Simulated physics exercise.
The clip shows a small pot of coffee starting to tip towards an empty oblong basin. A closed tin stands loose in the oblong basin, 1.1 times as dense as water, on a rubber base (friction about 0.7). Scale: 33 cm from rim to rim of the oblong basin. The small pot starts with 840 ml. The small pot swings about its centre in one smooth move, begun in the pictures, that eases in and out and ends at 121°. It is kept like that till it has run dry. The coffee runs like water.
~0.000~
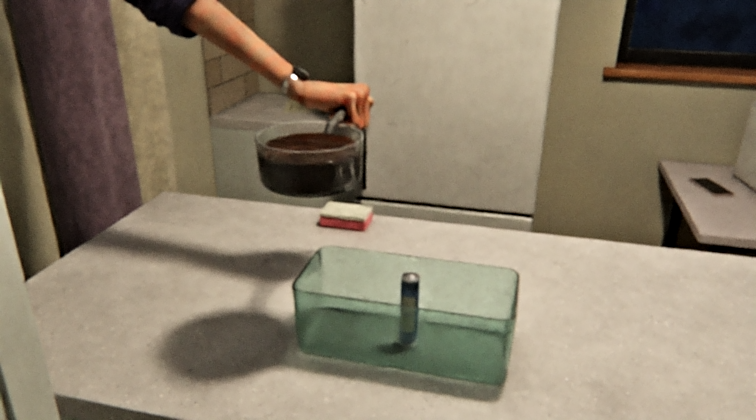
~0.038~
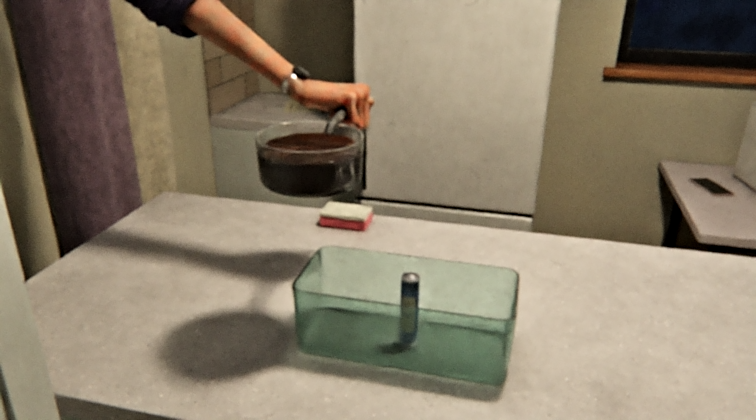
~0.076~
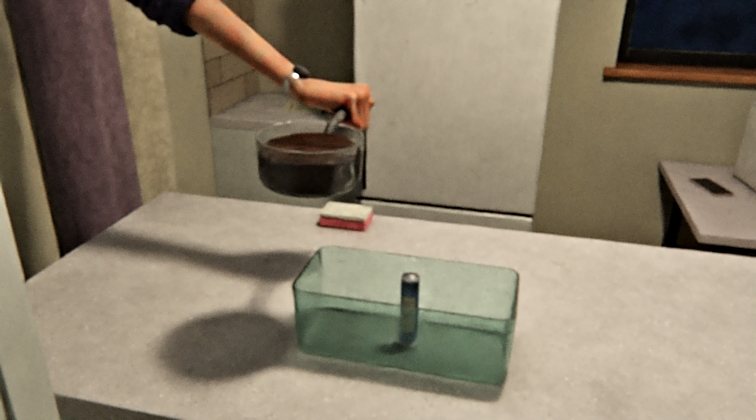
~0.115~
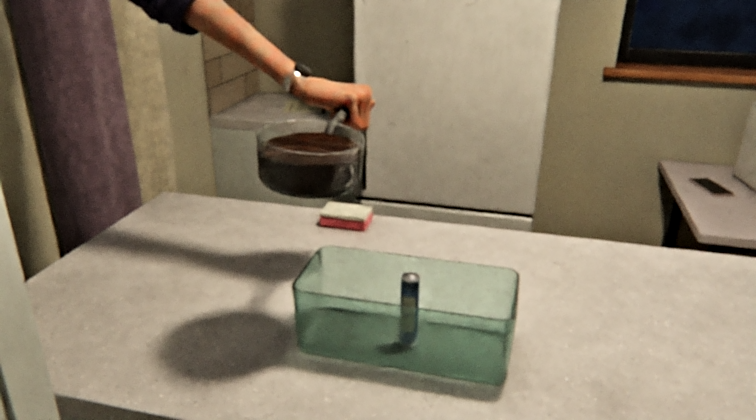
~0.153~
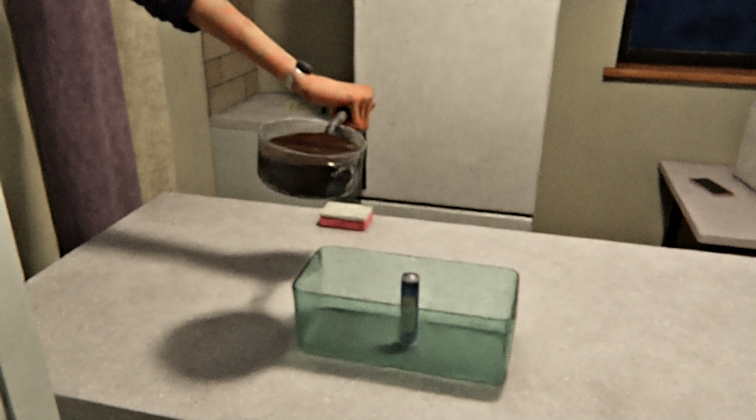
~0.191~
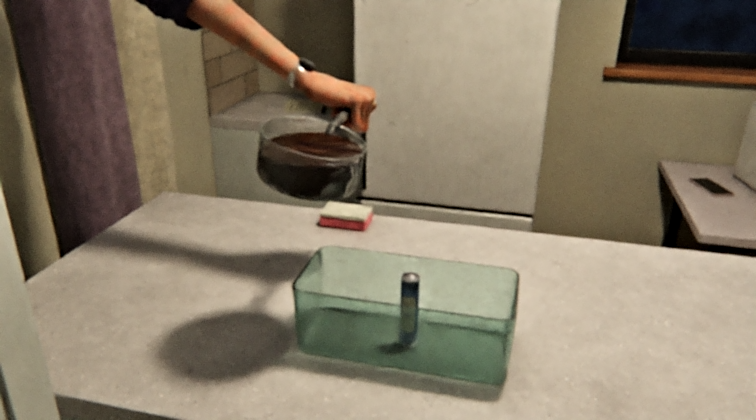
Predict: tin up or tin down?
The tin topples.
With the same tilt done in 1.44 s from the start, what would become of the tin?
Then it remains upright.
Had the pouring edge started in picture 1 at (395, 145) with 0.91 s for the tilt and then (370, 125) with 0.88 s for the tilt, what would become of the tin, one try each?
First it keeps standing; then it falls.
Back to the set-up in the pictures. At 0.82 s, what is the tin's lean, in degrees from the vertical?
It is at some 5°.
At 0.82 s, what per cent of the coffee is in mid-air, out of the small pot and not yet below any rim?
About 9 per cent.
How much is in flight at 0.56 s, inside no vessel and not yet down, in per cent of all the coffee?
About 52 per cent.
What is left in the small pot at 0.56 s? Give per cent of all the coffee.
Some 38 per cent.
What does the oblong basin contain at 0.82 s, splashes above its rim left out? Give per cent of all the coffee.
Near 88 in a hundred.
Then, 0.56 s in, the tilt is 81° and 38 per cent is still to pour; the tin stands where it began.
Then, 0.82 s in, the tilt is 118° and 3 per cent is still to pour; the tin stands 2 cm from where it began.
Then, 1.11 s in, the tilt is 121° and 0 per cent is still to pour; the tin leans 35°.
Then, 1.41 s in, the tilt is 121° and 0 per cent is still to pour; the tin lies on its side.
Finally, the tin lies on its side.
